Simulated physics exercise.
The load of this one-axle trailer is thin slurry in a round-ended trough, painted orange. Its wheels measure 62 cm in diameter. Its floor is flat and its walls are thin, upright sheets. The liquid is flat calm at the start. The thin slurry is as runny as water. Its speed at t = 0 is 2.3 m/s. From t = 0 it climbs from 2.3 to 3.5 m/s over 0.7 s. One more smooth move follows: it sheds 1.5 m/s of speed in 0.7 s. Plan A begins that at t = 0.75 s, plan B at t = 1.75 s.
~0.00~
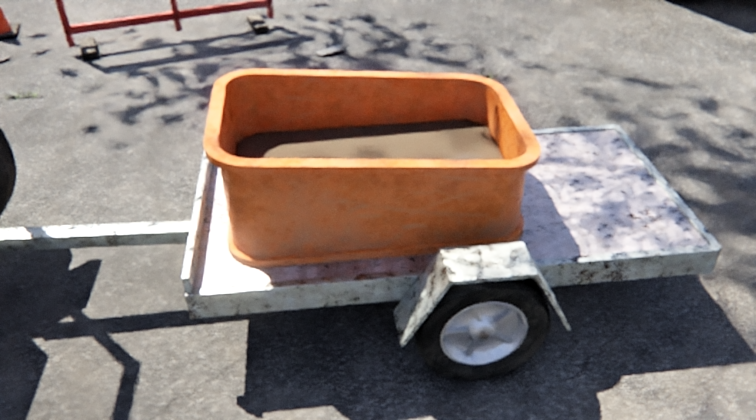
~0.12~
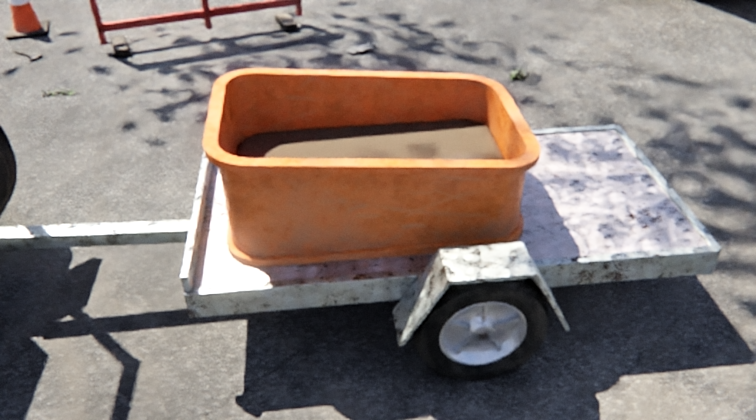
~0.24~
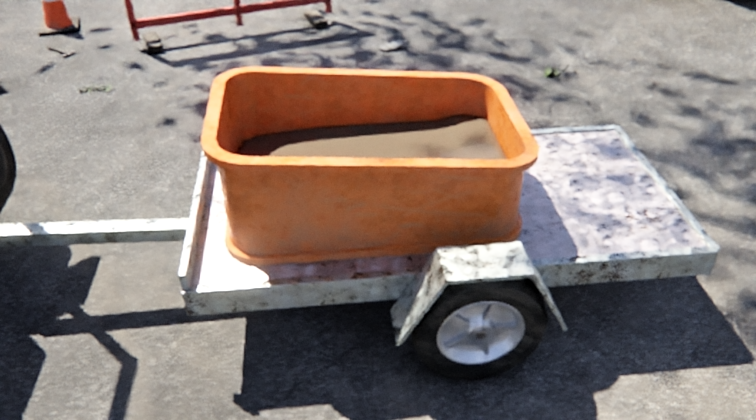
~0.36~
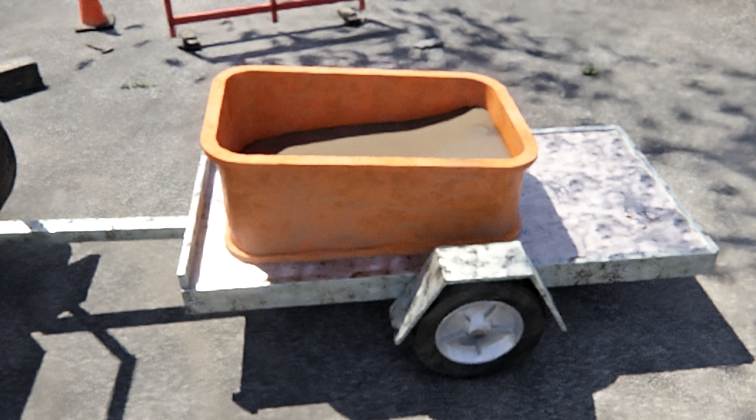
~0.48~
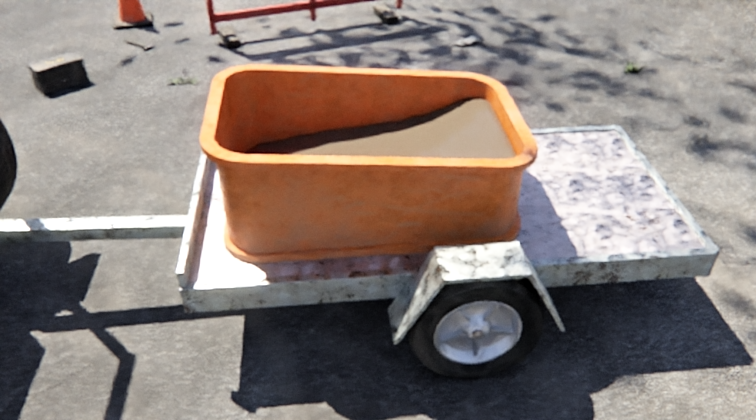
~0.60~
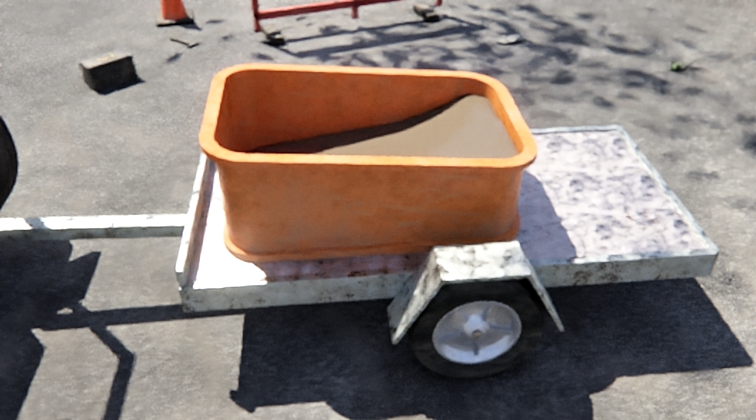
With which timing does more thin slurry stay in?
Better to take B.
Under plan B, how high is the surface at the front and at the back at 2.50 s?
Front 46 cm, back 2 cm.
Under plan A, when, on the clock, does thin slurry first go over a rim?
Around 2.7 s.
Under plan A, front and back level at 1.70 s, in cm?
Front 74 cm, back 6 cm.
For plan A, 1.70 s in, it stands 6 cm high behind and 74 cm in front; all of it is still inside.
For plan A, 4.43 s in, 3 per cent has gone over the back, 6 of 218 litres.
For plan B, 2.50 s in, it stands 1 cm high behind and 47 cm in front; all of it is still inside.
For plan B, 5.43 s in, all of it is still inside.
